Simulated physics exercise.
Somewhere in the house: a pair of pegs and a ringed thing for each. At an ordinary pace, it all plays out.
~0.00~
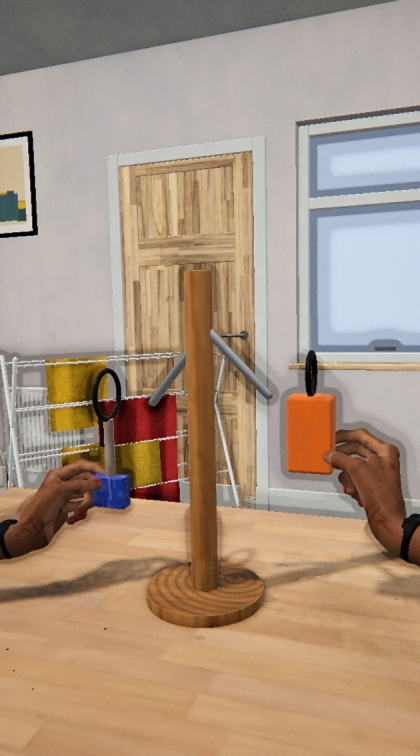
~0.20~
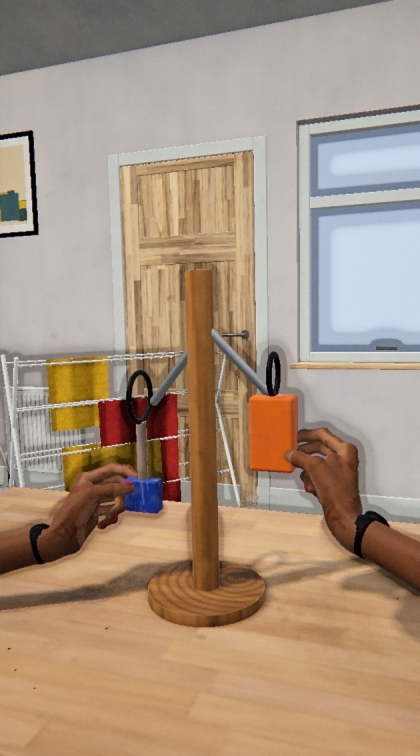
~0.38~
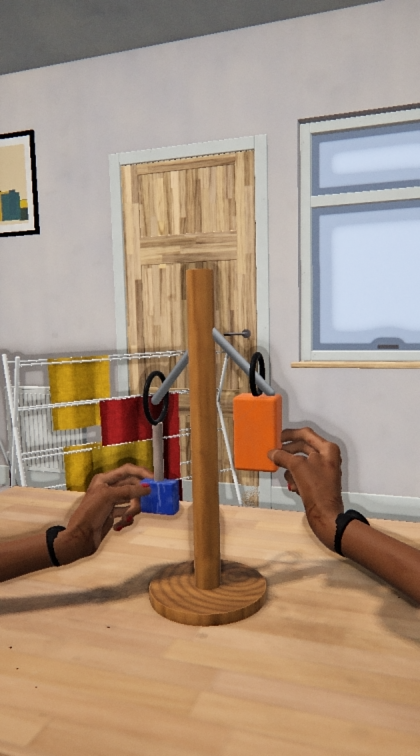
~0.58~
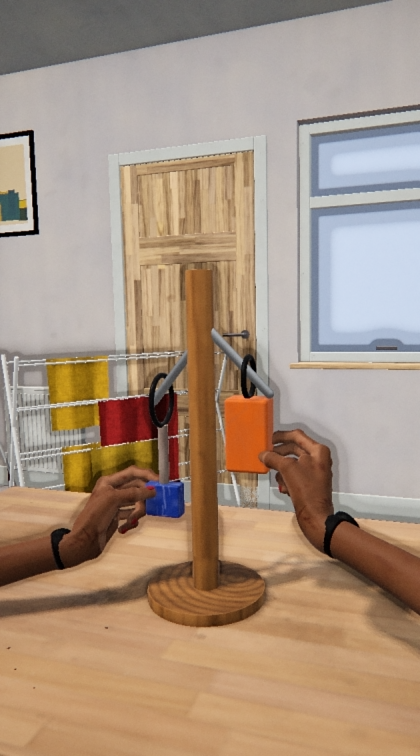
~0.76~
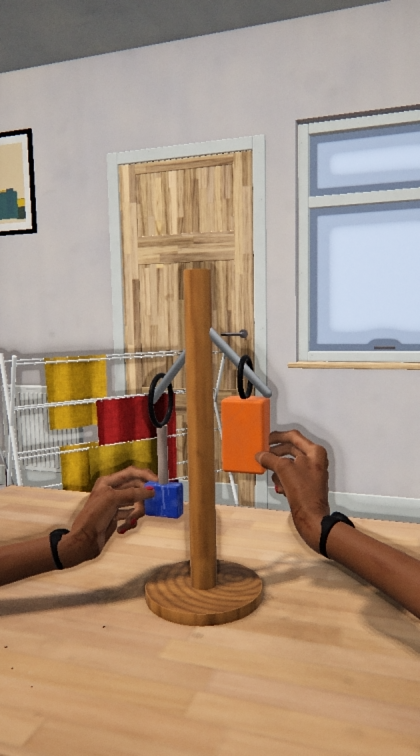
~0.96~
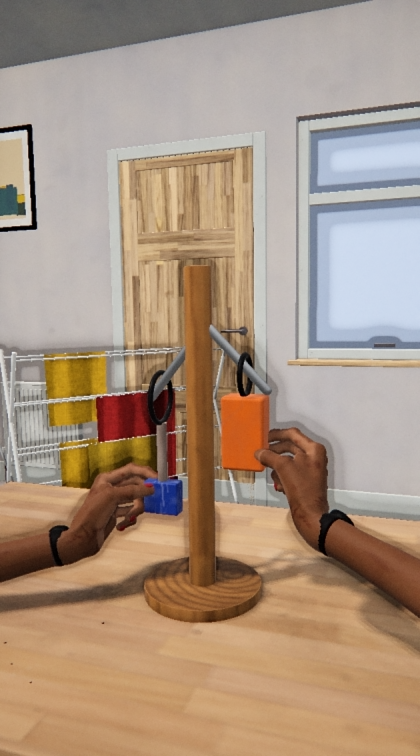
Two hands bring a blue brush from the left and an orange pouch from the right inward toward a wooden peg stand, until their black rings sit around its angled pegs, with both hands still holding them.
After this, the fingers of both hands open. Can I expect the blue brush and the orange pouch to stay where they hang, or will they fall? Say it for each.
The blue brush is going to come away; the orange pouch is going to come away.
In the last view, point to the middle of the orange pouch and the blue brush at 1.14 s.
For the first, (261, 462); for the second, (147, 492).
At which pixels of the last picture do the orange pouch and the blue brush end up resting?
So the orange pouch finishes at (324, 589), and the blue brush finishes at (92, 560).
Around 1.14 s, blue brush in the air near (147, 492); orange pouch in the air near (261, 462).
Around 1.28 s, blue brush in the air near (122, 510); orange pouch in the air near (303, 556).
Finally (2.0 s), the blue brush slips down, near (92, 560); the orange pouch slips down, near (324, 589).
